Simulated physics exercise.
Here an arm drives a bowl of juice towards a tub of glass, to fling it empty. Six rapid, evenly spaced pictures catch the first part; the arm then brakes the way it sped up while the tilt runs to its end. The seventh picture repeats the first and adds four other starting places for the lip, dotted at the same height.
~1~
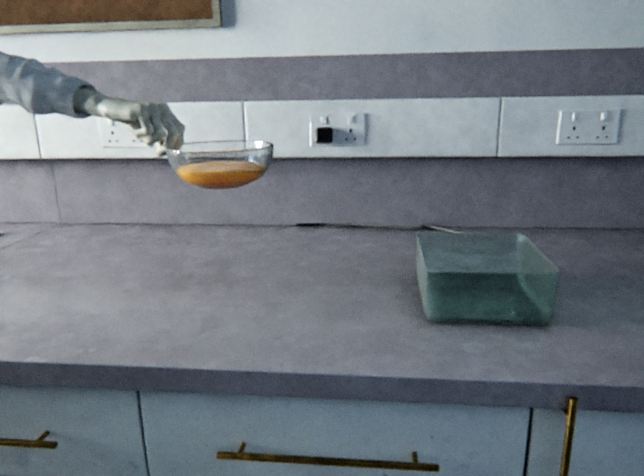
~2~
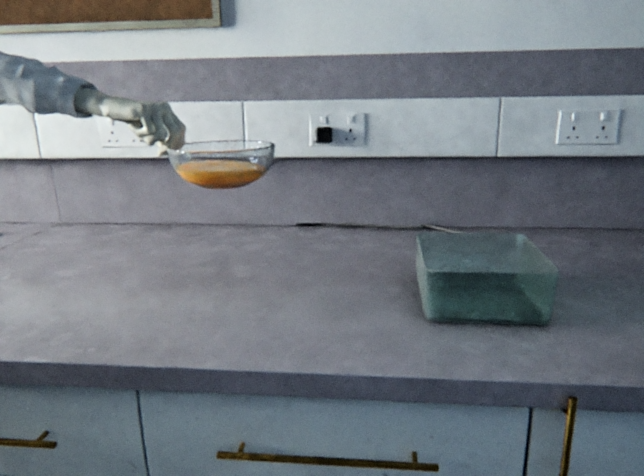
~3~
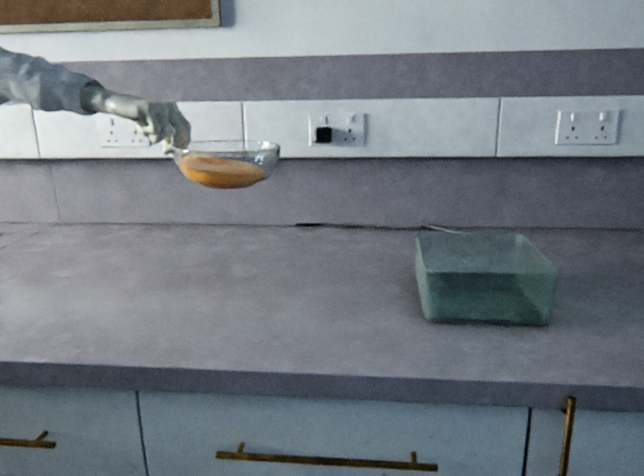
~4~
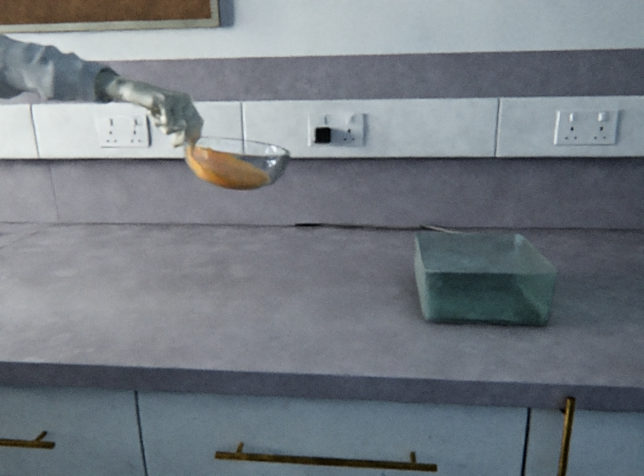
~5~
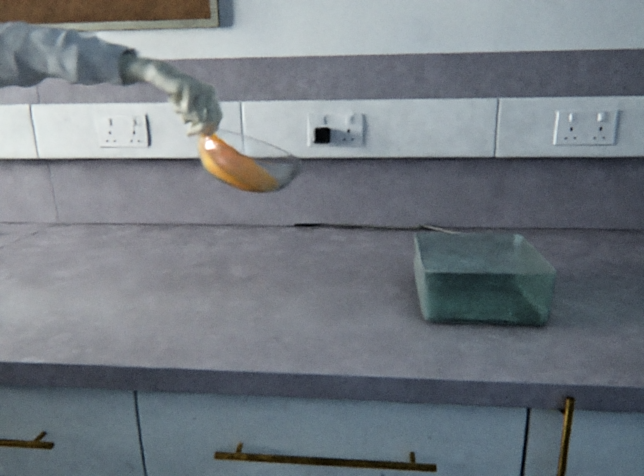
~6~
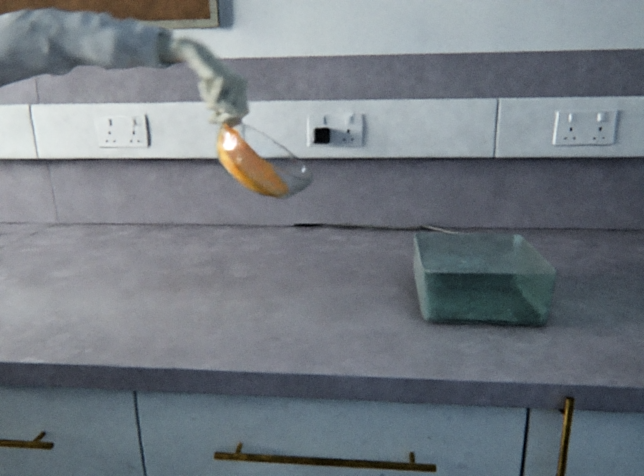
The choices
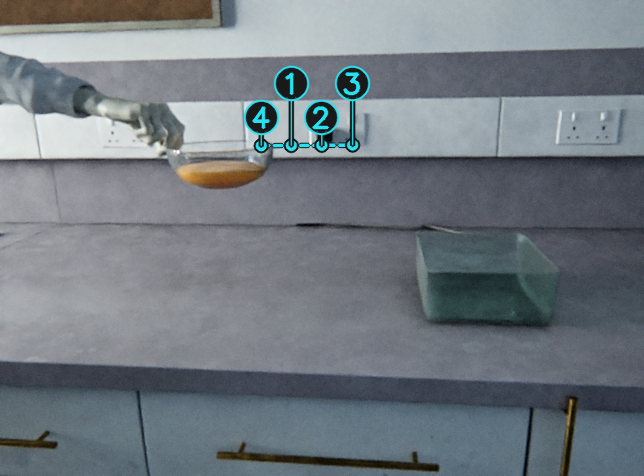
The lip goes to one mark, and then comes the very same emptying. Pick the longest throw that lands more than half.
Use spot 1.
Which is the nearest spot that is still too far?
Spot 4.
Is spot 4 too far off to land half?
Yes, that goes wrong.
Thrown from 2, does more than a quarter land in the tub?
Yes.
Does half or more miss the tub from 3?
No, that is safe.
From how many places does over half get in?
Three of the four.
In cyan, 1 at (291, 145); 2 at (321, 145); 3 at (352, 145); 4 at (261, 145).
If 1 is chosen, about 67 % lands in the tub, 9 % falls short and 23 % goes beside or beyond.
If 2 is chosen, about 79 % lands in the tub, 13 % falls short and 9 % goes beside or beyond.
If 3 is chosen, about 84 % lands in the tub, 10 % falls short and 6 % goes beside or beyond.
If 4 is chosen, about 25 % lands in the tub, 67 % falls short and 9 % goes beside or beyond.
